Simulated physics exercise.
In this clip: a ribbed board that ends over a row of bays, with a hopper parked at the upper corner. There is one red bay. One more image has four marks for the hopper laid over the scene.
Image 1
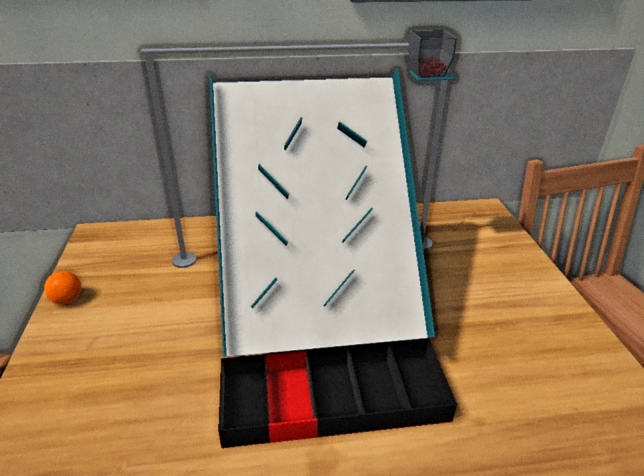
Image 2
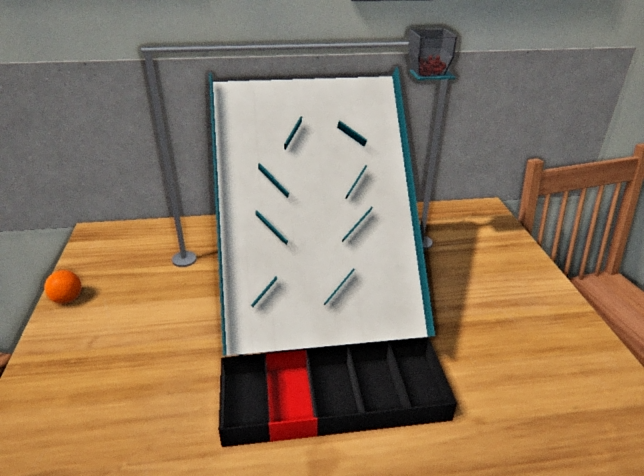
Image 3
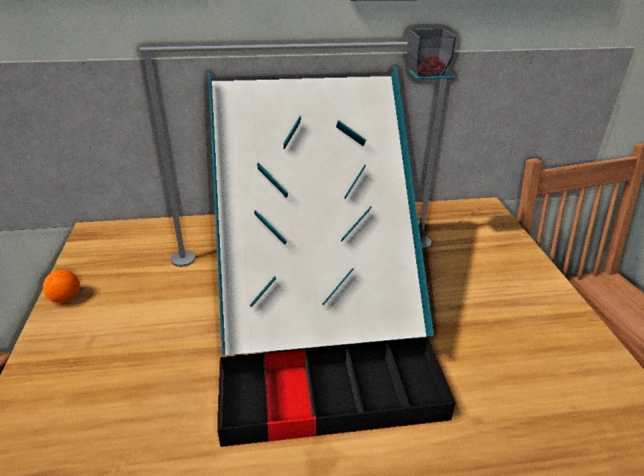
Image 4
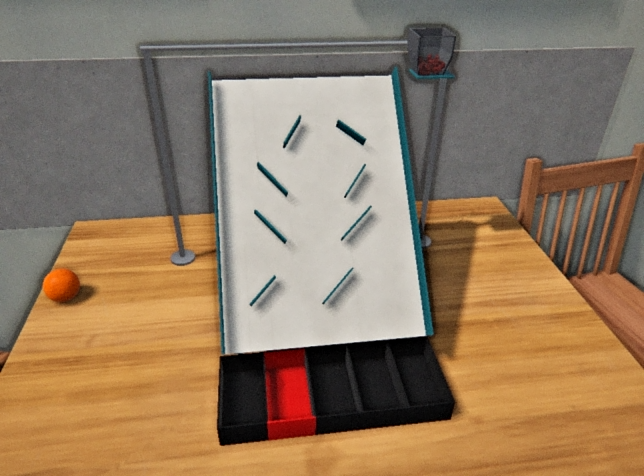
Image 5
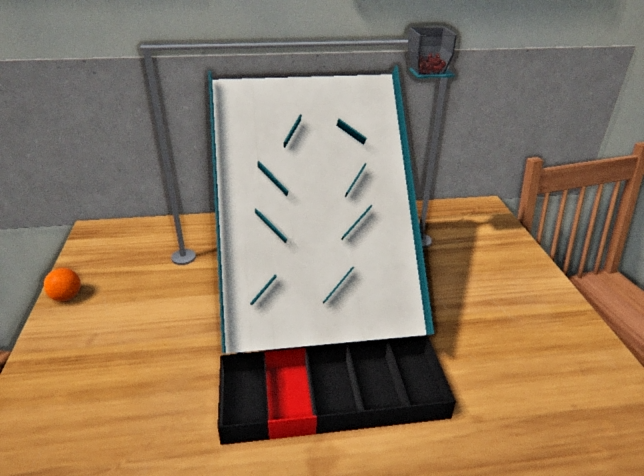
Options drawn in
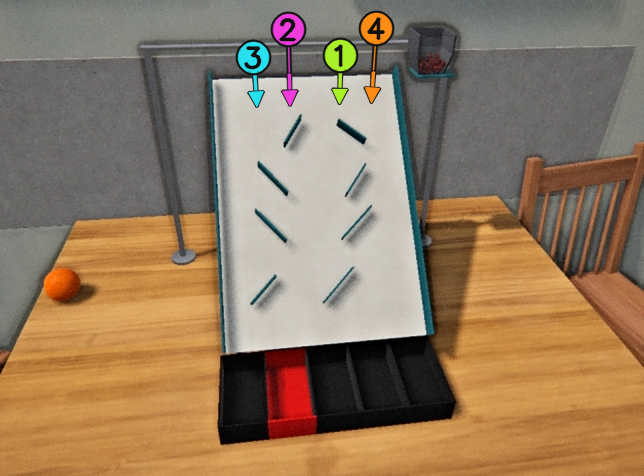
In this clip, a tilted white board with angled ribs stands on a wooden table above a row of dark bays, one of them red, with a filled hopper at the upper right and an orange ball at left; nothing visibly moves.
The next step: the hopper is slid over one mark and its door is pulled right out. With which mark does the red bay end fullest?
I would pick mark 2.
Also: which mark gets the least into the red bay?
4.
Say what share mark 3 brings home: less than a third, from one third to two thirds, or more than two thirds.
It is from one third to two thirds.
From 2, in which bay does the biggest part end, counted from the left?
The second from the left.
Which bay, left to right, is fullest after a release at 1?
The fifth.
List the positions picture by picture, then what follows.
In the first picture, hopper (430, 69), kidney beans, door shut.
In the second picture, ribs (285, 144) to (302, 116), (339, 121) to (367, 141), (259, 163) to (288, 193).
In the third picture, ribs (347, 194) to (366, 165), (255, 210) to (286, 241), (343, 238) to (371, 207).
In the fourth picture, ribs (250, 305) to (275, 275), (324, 303) to (353, 268).
In the fifth picture, red bay (292, 426), number 2 of 5 from the left.
On the marked copy, mark 1 meets the board at (339, 98); mark 2 meets the board at (290, 100); mark 3 meets the board at (256, 101); mark 4 meets the board at (371, 97).
With 1, roughly a third in the red bay, roughly half in other bays, about a tenth outside the box.
With 2, roughly two thirds in the red bay, roughly a quarter in other bays.
With 3, roughly a third in the red bay, roughly half in other bays, just a few outside the box.
With 4, just a few in the red bay, almost all in other bays, about a tenth outside the box.
